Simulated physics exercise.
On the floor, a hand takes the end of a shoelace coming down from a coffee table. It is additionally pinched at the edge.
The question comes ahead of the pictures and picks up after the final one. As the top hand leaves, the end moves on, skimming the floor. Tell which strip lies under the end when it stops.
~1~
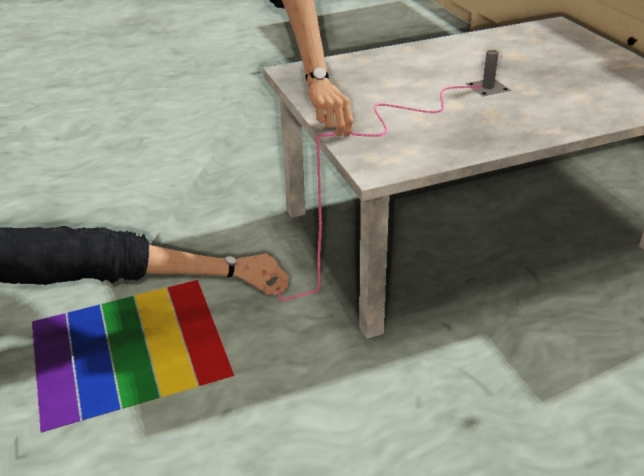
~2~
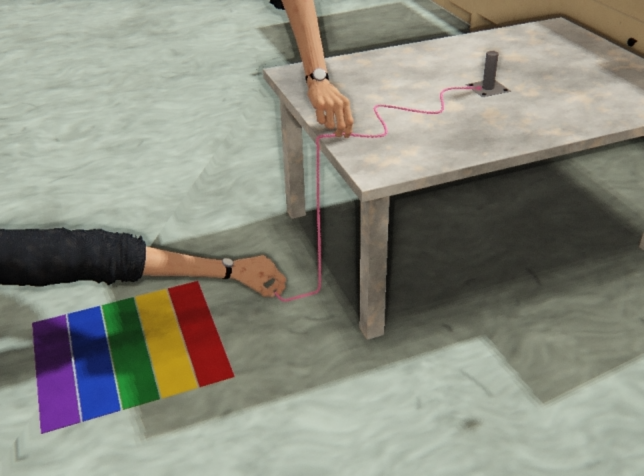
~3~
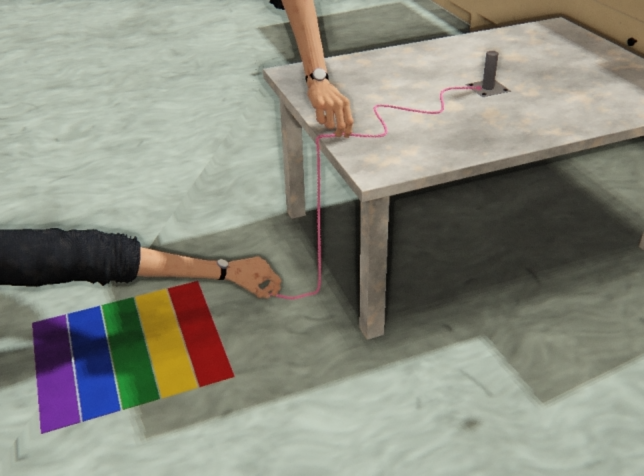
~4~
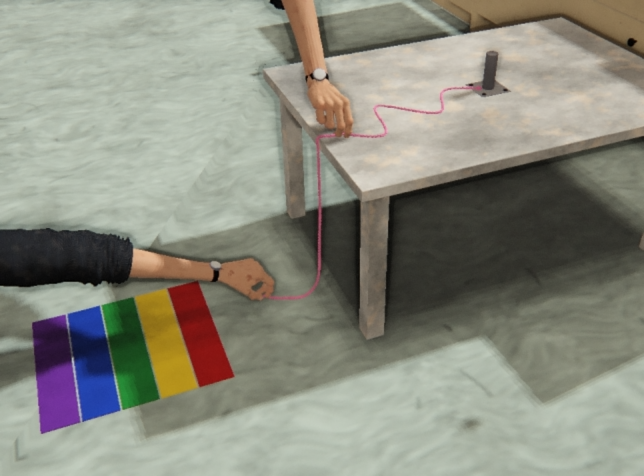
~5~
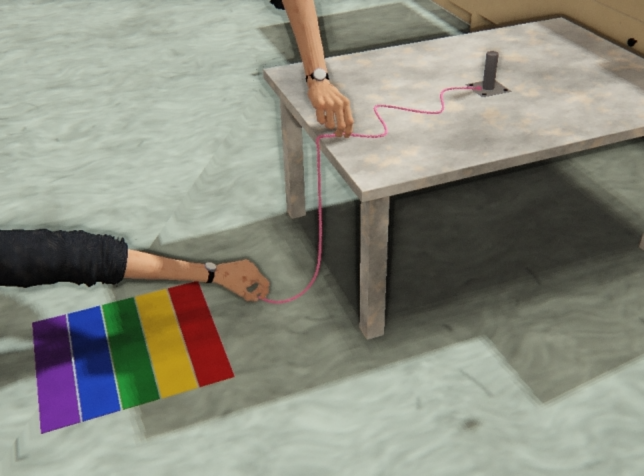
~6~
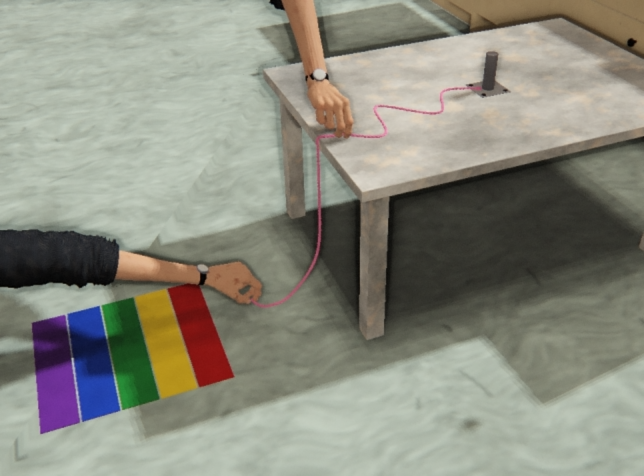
The purple strip.
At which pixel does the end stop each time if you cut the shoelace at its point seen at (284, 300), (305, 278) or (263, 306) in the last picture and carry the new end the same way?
Going through them in turn gives (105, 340), (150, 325) and finally (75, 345).
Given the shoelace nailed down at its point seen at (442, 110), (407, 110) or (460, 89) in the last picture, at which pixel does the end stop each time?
(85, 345), (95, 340) and (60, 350).
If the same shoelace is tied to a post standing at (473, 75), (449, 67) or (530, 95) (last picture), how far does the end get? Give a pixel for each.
Try by try: (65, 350), (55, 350) and (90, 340).
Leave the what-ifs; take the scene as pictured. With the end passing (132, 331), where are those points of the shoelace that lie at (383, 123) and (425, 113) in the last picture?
The two spots arrive at (317, 136) and (395, 113).
A little later, end near (132, 331); over green.
Next, end near (83, 344); over blue.
When it is tight, end near (54, 352); over purple. The end stops over the purple strip.
